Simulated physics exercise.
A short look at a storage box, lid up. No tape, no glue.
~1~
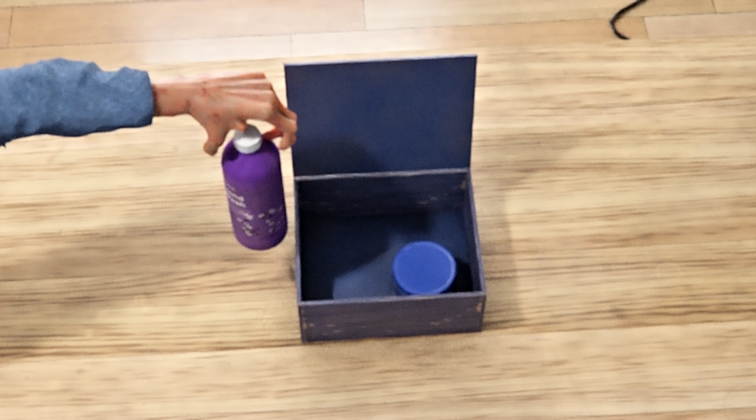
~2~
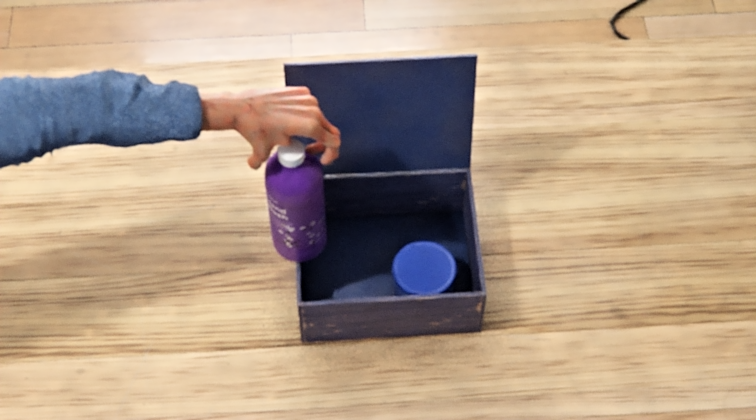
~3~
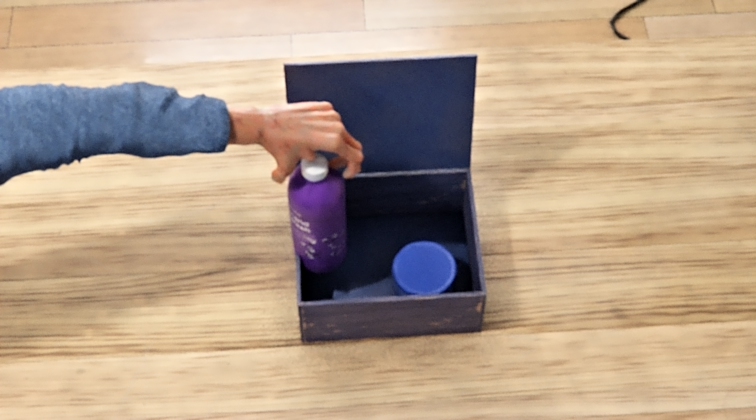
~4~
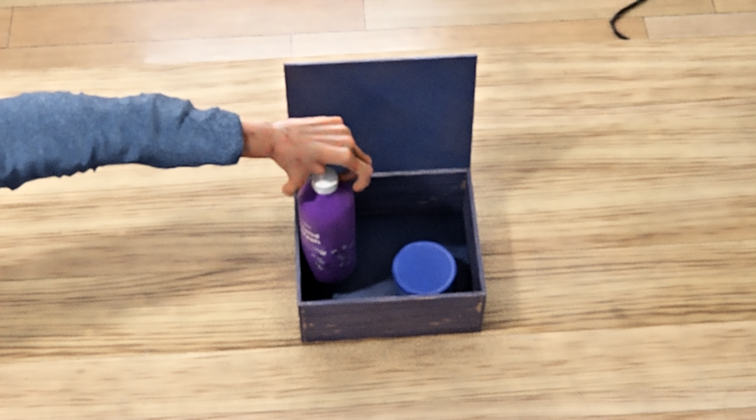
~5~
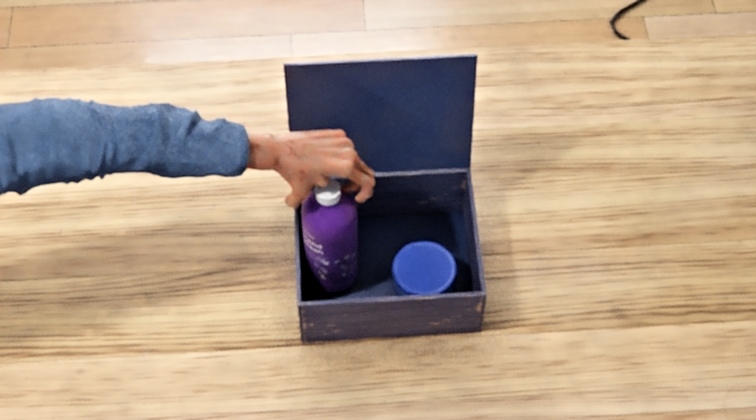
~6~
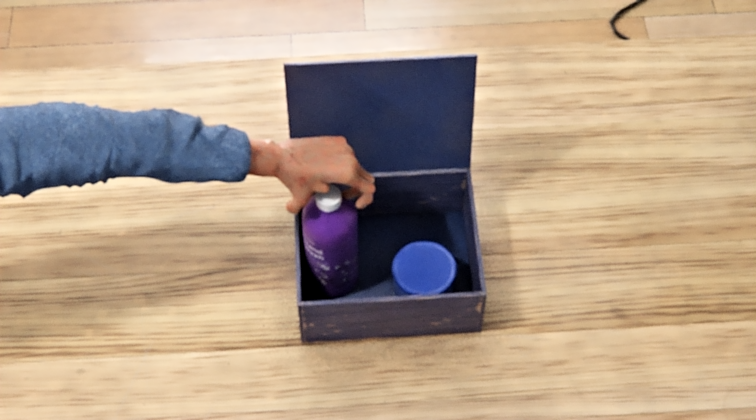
Hand in a blue sleeve lowering a purple bottle into an open dark blue box, left of a round blue tub.
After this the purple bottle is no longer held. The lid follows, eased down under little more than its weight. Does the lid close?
In the end the lid will not close.
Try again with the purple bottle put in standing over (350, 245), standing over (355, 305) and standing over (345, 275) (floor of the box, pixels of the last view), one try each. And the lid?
First try: It stays ajar; second try: It is held up; third try: It will not close.
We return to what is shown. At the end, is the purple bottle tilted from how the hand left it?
It ends up tilted.
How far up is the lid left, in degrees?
About 25°.
Then, 1.20 s on from there, lid starting down.
Then, 1.60 s on from there, lid 57° above the rim.
Then, 2.40 s on from there, lid 36° above the rim; purple bottle turned 19° from how it was put near (332, 258).
Then, 3.10 s on from there, lid 25° above the rim; purple bottle turned 32° from how it was put near (333, 272).
In the end, lid 25° above the rim; moved from the start, purple bottle; blue tub unmoved. At the end, from the last picture's camera, purple bottle near (333, 272).
